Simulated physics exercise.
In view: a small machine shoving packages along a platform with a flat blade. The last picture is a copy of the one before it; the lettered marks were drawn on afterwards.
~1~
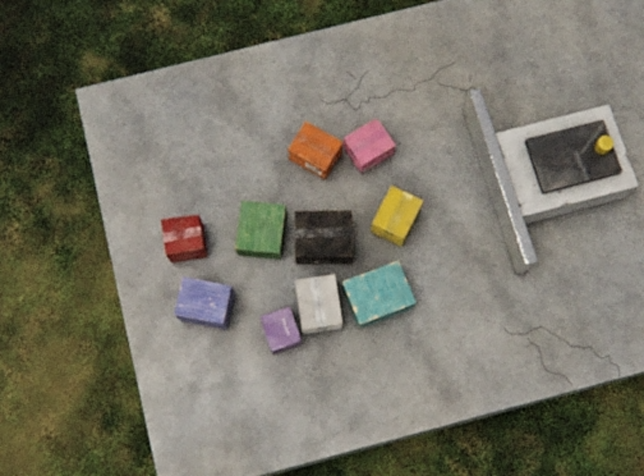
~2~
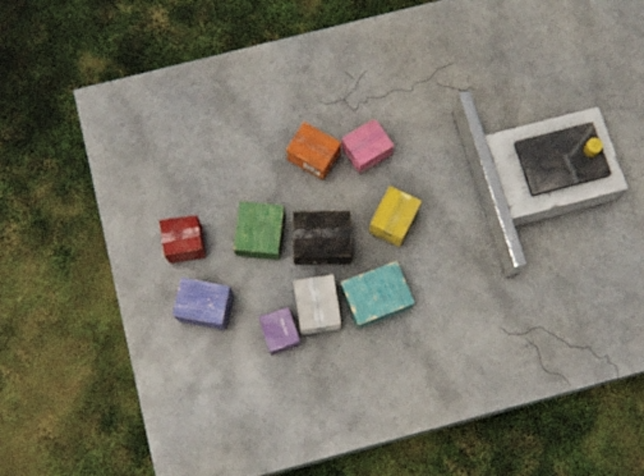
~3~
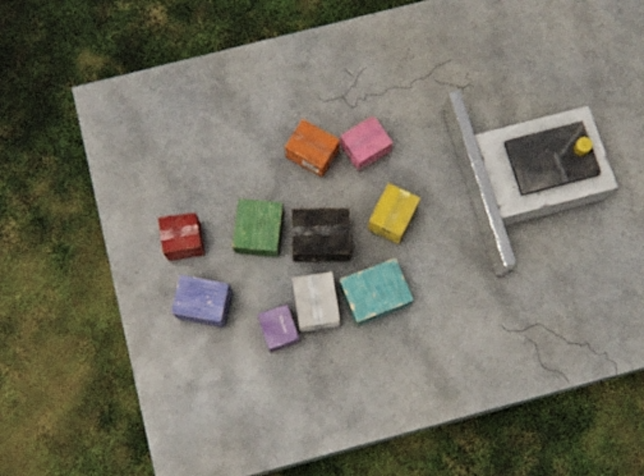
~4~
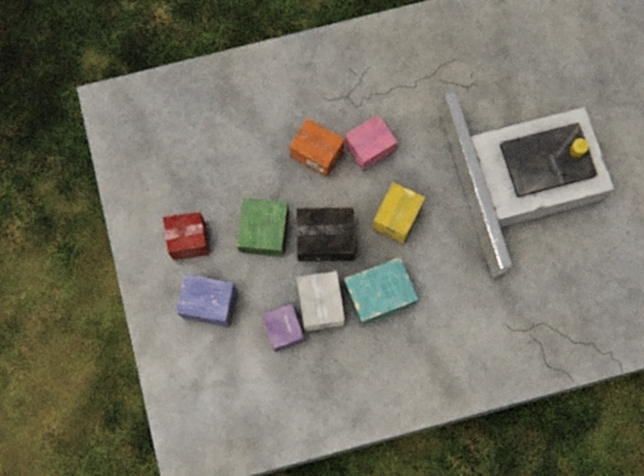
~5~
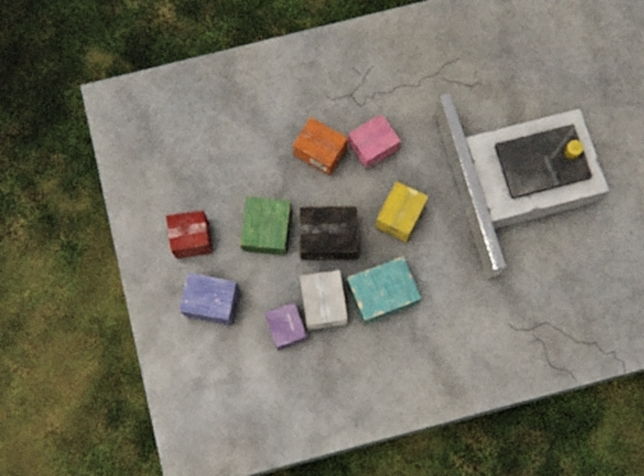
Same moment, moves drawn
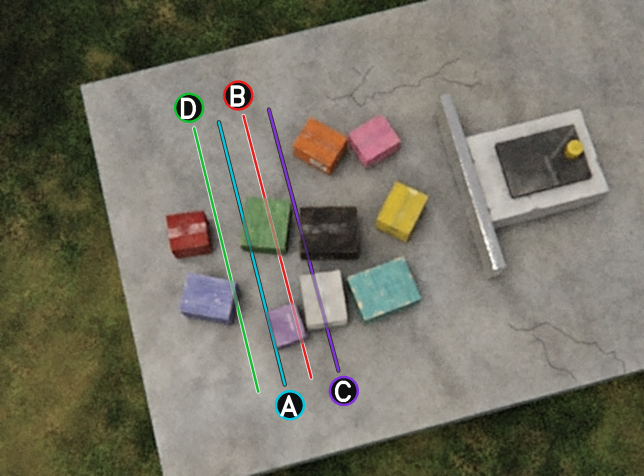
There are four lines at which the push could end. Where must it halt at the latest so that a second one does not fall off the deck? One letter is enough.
A is the last line within the limit.
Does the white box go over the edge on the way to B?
No.
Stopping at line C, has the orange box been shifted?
By then, yes.
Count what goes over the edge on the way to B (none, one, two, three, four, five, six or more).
In all, none.
On the marked copy, A at (251, 249); B at (276, 242); C at (302, 235); D at (225, 255).
With A. Early on, robot (459, 182); orange box (297, 150); turquoise crate (378, 292).
Further on, robot (378, 203); red box (151, 232); blue crate (193, 301).
At the end, robot (319, 218); blue crate (143, 313); red box (123, 215); none fallen.
As for the rest, B is within the limit but short; C is within the limit but short; D drops two.
